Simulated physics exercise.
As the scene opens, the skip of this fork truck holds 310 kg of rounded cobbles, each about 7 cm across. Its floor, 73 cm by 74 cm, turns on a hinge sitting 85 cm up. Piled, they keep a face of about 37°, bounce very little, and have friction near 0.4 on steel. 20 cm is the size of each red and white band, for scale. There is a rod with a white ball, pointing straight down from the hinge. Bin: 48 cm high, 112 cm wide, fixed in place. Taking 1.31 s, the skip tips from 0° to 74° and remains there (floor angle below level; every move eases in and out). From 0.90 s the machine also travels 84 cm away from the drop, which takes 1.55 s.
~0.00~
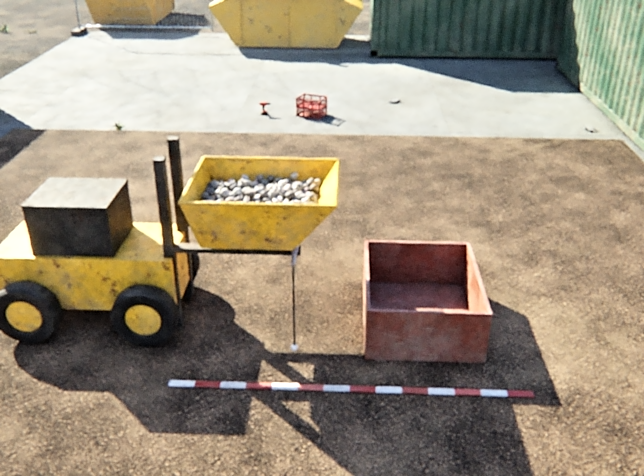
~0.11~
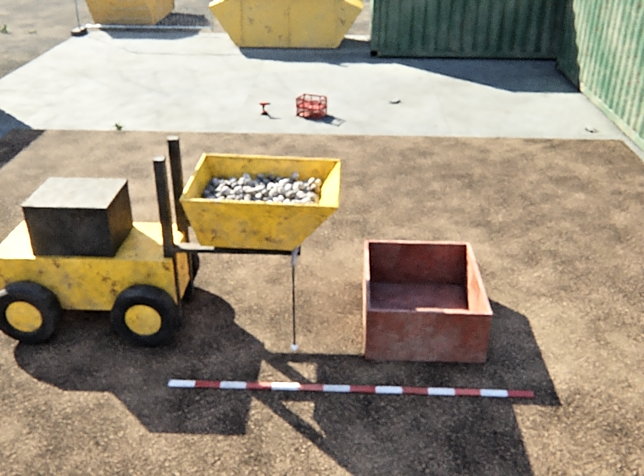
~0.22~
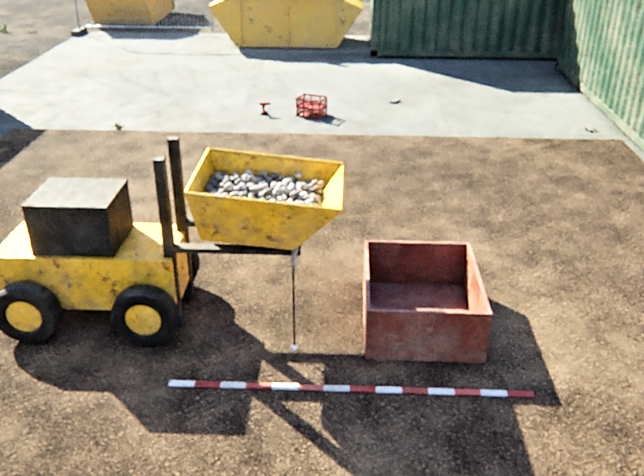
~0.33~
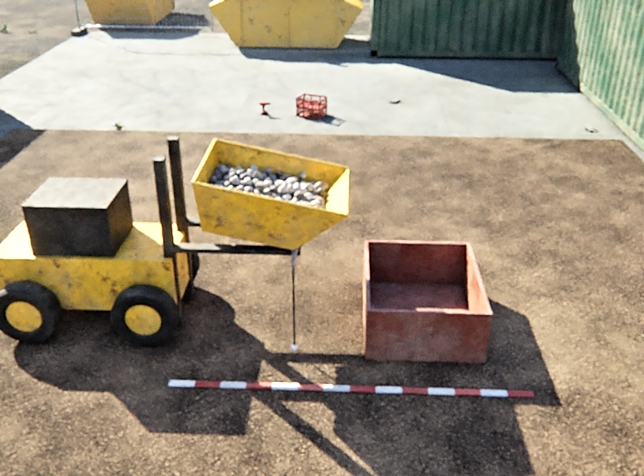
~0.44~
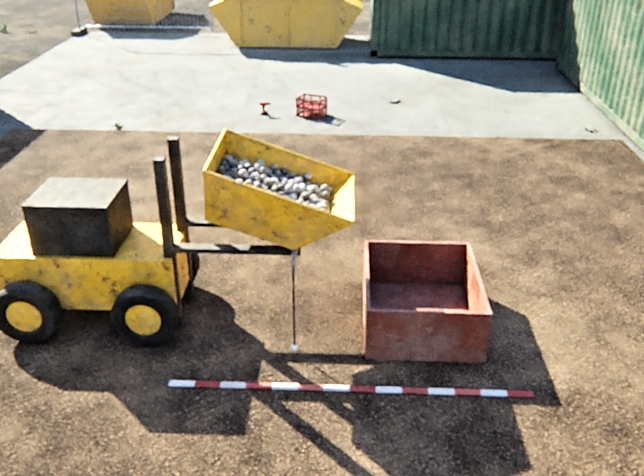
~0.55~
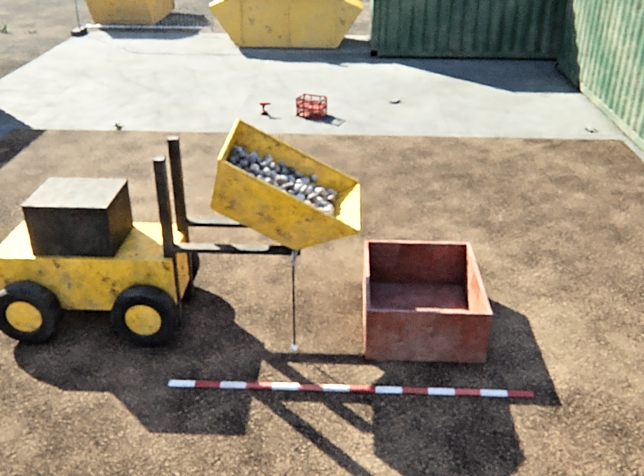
In a paved yard, a yellow fork truck's skip of grey cobbles tilts steadily down rightward.
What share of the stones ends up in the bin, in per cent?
About 45 per cent.
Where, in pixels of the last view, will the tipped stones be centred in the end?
Their middle ends up near (360, 312).
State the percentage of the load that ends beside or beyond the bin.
Near 0 in a hundred.
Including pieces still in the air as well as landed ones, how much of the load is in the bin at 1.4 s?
Something like 30 in a hundred.
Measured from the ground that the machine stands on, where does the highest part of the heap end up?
Top of heap: Approx. 22 cm above the machine's ground.
After 1.0 s the floor is at 62°; 100 % in the skip; the foremost stones are at (361, 249).
After 1.4 s the floor is at 74°; 56 % in the skip, 14 % short of the bin, 30 % in the bin; the foremost stones are at (419, 311).
After 2.9 s the floor is at 74°; 0 % in the skip, 52 % short of the bin, 46 % in the bin, 2 % beside or beyond the bin; the foremost stones are at (477, 323).
After 5.2 s the floor is at 74°; 0 % in the skip, 52 % short of the bin, 46 % in the bin, 2 % beside or beyond the bin; the foremost stones are at (477, 323).
